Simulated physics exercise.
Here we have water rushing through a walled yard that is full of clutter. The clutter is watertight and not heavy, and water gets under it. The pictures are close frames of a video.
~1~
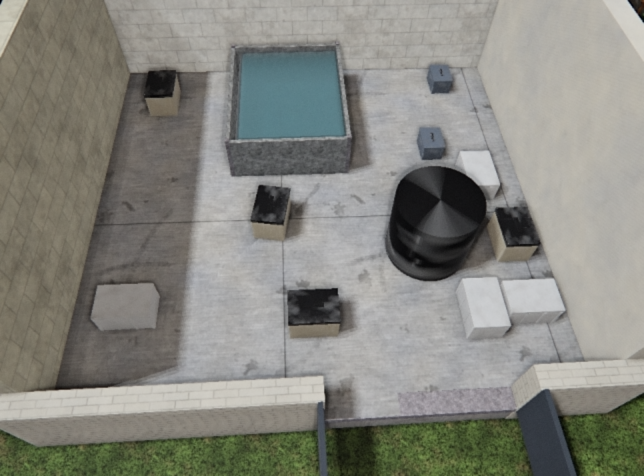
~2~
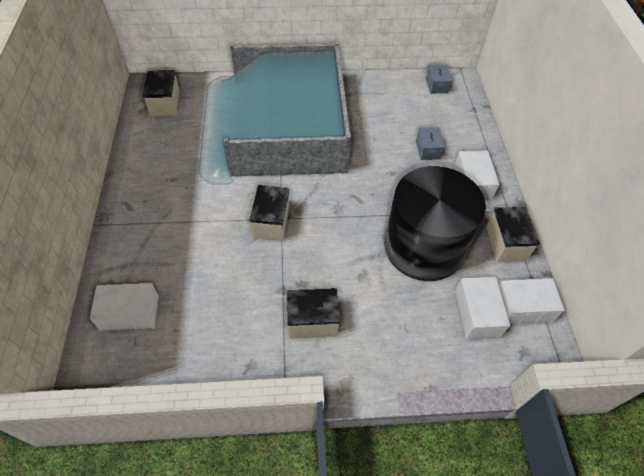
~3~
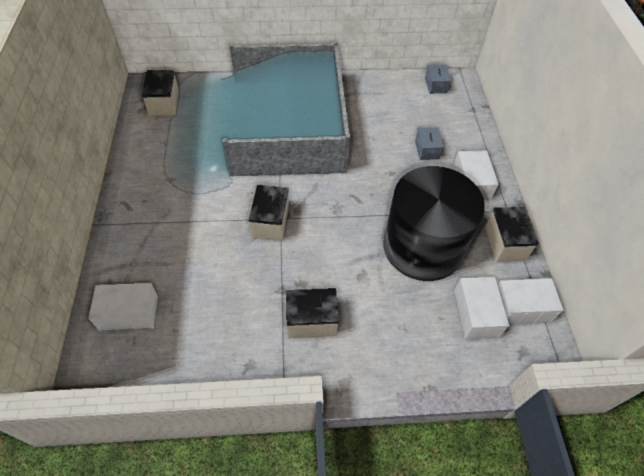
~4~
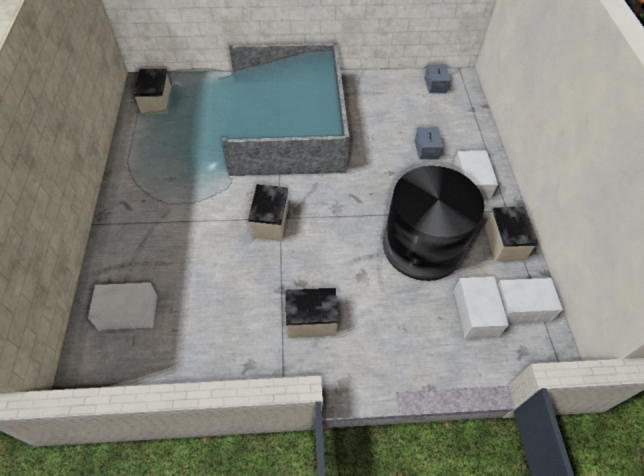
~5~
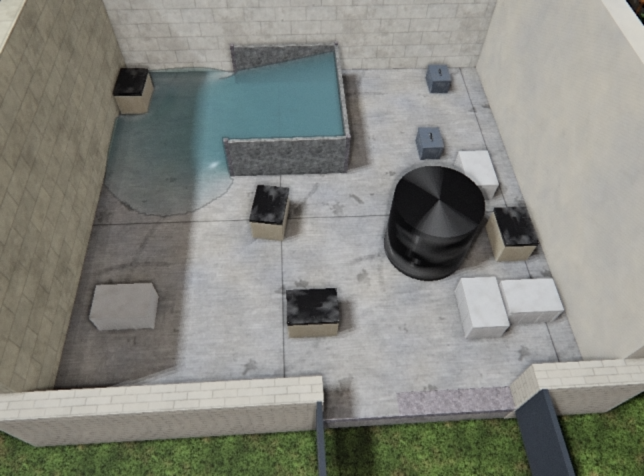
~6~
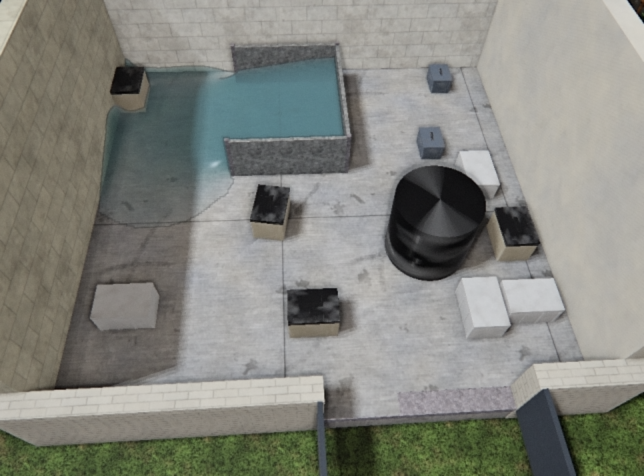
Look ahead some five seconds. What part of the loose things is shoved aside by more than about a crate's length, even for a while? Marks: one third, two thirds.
Share: One to two thirds.
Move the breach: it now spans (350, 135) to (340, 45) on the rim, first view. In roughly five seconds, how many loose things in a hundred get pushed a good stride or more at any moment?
Close to 60 %.
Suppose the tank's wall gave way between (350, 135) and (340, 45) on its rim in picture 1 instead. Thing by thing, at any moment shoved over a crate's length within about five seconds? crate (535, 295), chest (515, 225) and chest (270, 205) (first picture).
As listed: That far or more, moved that far, under that.
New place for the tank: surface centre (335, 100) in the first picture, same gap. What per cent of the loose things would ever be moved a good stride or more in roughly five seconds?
Roughly 50 per cent.
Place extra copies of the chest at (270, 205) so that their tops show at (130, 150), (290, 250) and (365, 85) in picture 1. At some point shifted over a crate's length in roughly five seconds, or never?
As listed: Moved that far, not that far, never so far.
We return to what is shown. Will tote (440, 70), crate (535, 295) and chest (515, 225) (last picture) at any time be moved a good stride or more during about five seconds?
One after the other: Moved that far, under that, never so far.
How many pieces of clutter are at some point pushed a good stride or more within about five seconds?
I count 4.
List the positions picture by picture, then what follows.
The first picture shows a chest at (160, 82), on the bottom; a chest at (313, 306), on the bottom; 0 of 10 have shifted.
The second picture shows a chest at (159, 82) rests on the ground; a chest at (312, 306), on the bottom; 0 of 10 have shifted.
The third picture shows a chest at (158, 82) rests on the ground; a chest at (312, 306), on the bottom; 0 of 10 have shifted.
The fourth picture shows a chest at (150, 81) rests on the ground, close to its start; a chest at (311, 305) rests on the ground; 1 of 10 have shifted.
The fifth picture shows a chest at (130, 80), on the bottom, a stride from its start; a chest at (312, 305) rests on the ground; 1 of 10 have shifted.
The sixth picture shows a chest at (127, 79) floats, a stride from its start; a chest at (313, 305), on the bottom; 1 of 10 have shifted.
A moment on, 0 of 10 are well off their spots; 1 afloat.
Next, 1 of 10 are well off their spots; 1 afloat.
Later, 2 of 10 are well off their spots; 2 afloat.
In the end, 4 of 10 are well off their spots, and 4 have been at some point; 3 afloat.
